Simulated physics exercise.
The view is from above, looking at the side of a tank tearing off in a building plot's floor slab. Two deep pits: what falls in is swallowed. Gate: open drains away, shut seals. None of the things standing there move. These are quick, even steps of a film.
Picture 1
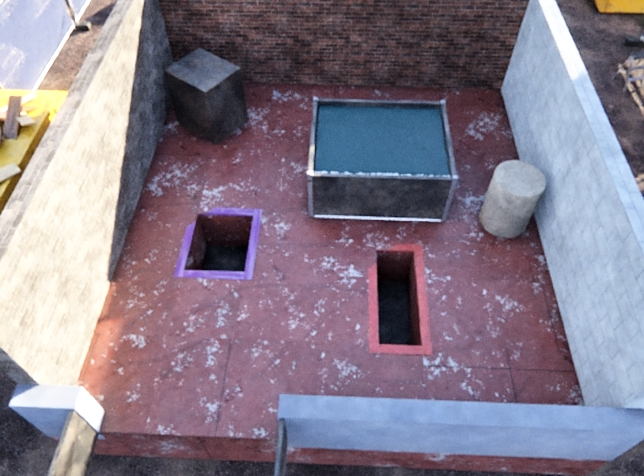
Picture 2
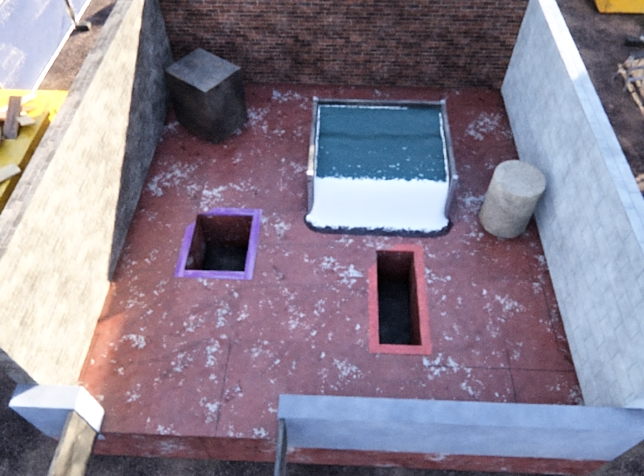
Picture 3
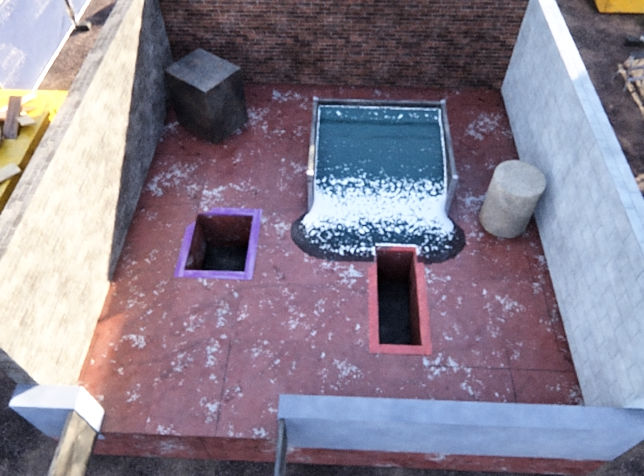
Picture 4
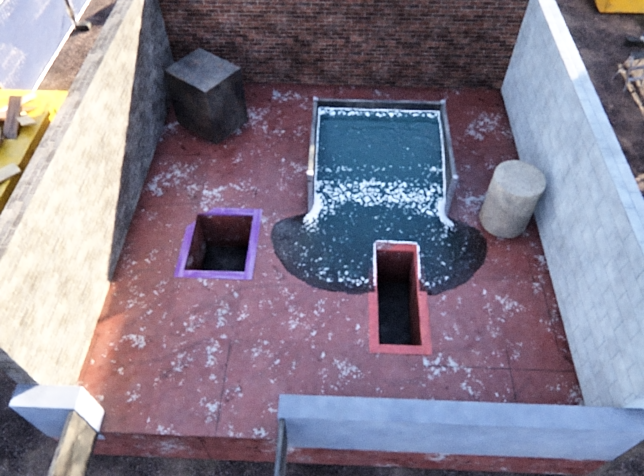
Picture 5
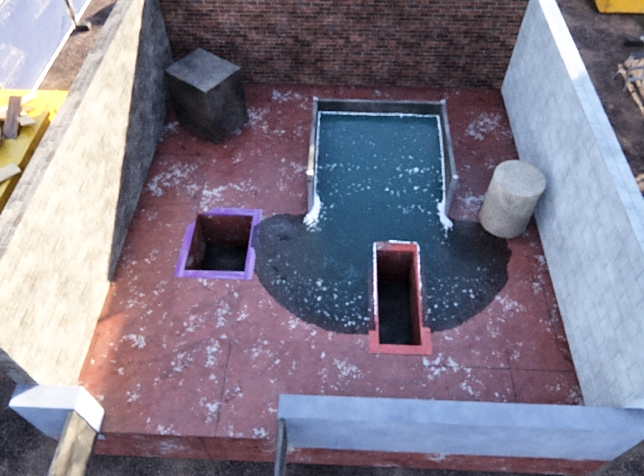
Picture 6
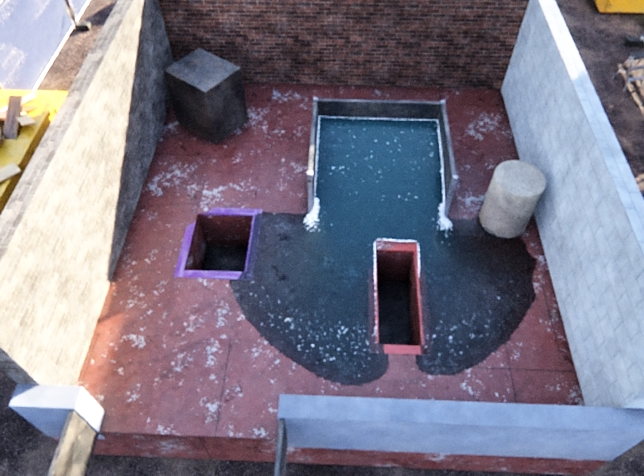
Dark water pours from the tank's open front and spreads around the red-edged pit.
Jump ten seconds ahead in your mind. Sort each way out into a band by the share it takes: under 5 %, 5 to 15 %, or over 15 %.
Shares: The gate takes over 15 %; the red pit takes over 15 %; the purple pit takes under 5 %.
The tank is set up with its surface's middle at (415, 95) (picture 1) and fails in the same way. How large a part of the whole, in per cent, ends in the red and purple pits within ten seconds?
Shares - red: 45 in a hundred, purple: 8 in a hundred.
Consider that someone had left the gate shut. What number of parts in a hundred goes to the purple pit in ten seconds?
Share into the purple pit: 8 %.
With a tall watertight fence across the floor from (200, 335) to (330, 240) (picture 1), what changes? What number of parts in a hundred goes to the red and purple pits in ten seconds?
Approximate split, red: 60 in a hundred; purple: 10 in a hundred.
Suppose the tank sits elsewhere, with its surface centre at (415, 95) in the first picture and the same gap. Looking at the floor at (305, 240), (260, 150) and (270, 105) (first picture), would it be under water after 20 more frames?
In order: Inundated, then unflooded, then unflooded.
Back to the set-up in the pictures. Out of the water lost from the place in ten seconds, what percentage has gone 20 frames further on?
By my reckoning, 65 %.
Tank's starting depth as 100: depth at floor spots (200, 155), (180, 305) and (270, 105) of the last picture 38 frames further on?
In order: Roughly 0, 2 and 0 in a hundred.
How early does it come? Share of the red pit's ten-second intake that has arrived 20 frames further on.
Roughly 70 percent.
A moment on, water covers 40 % of the floor; the gate 1 %, the red pit 21 %, the purple pit 1 %.
Next, water covers 40 % of the floor; the gate 6 %, the red pit 30 %, the purple pit 1 %.
Then, water covers 40 % of the floor; the gate 12 %, the red pit 37 %, the purple pit 1 %.
Later, water covers 45 % of the floor; the gate 17 %, the red pit 47 %, the purple pit 2 %.
In the end, water covers 45 % of the floor; the gate 20 %, the red pit 54 %, the purple pit 3 %.
